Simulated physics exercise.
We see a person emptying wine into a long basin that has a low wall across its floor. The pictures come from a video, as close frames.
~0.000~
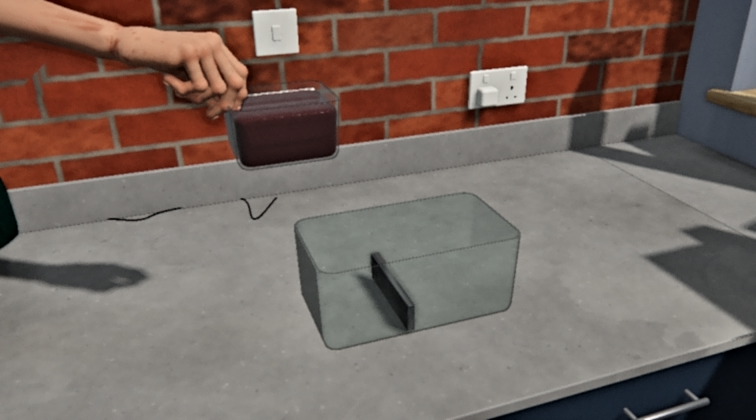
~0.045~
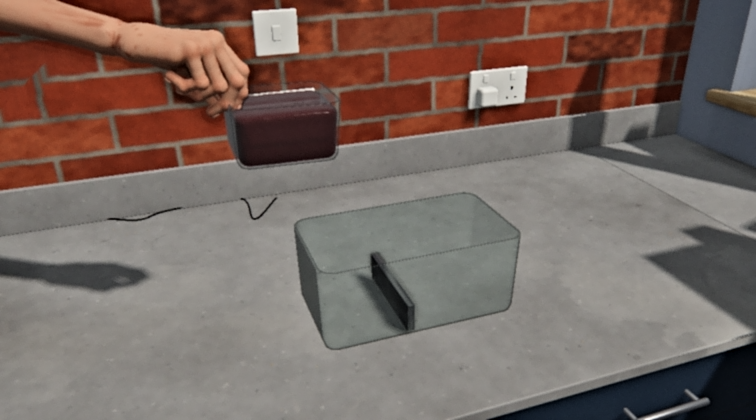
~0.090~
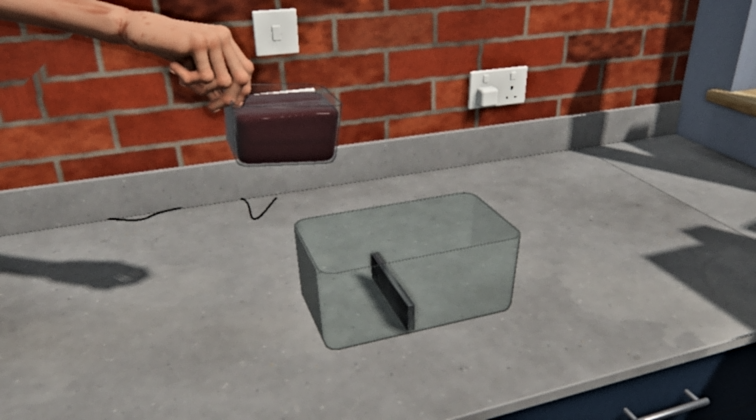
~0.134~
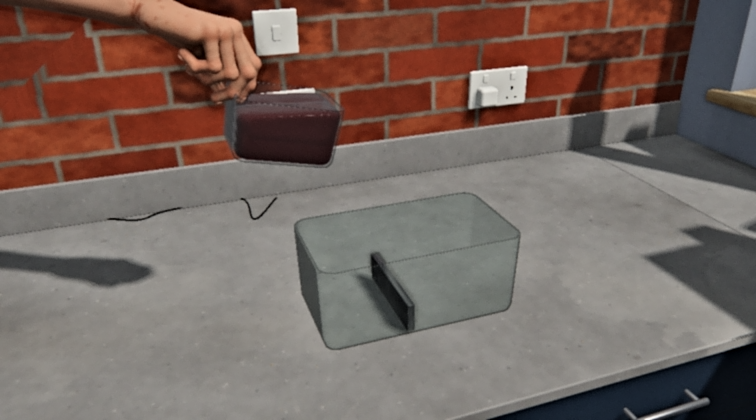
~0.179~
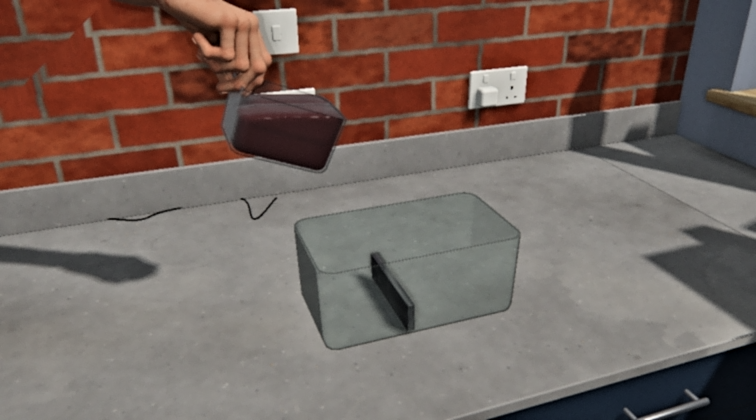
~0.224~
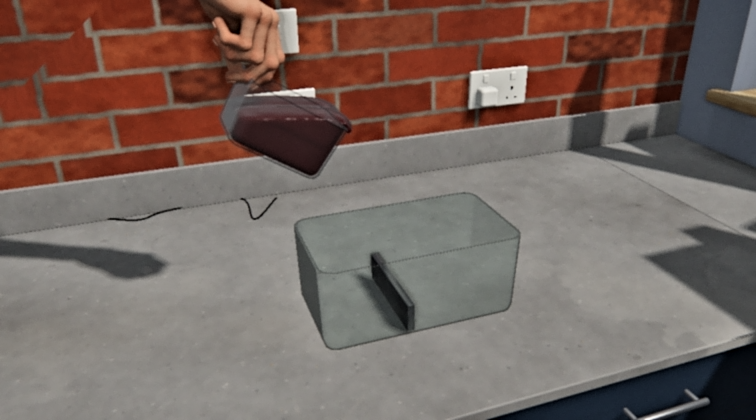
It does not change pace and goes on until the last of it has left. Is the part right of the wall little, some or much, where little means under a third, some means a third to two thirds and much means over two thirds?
Some.
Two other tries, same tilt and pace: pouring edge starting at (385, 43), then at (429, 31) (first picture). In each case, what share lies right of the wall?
The first start yields 85 per cent, the second 70 per cent.
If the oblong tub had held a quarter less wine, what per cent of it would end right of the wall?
It works out near 20 percent.
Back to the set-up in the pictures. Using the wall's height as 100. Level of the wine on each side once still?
Left part: 50 per cent; right part: 30.
A moment on, the oblong tub is tipped on its side and 25 per cent is still to pour, 7 is left of the wall and 14 right of it.
Next, the oblong tub is tipped right over and 5 per cent is still to pour, 41 is left of the wall and 46 right of it.
Then the oblong tub is tipped right over and 1 per cent is still to pour, 49 is left of the wall and 45 right of it.
Later the oblong tub is tipped right over and 0 per cent is still to pour, 52 is left of the wall and 45 right of it.
Finally, 52 per cent lies left of the wall, 46 right of it and 2 outside.
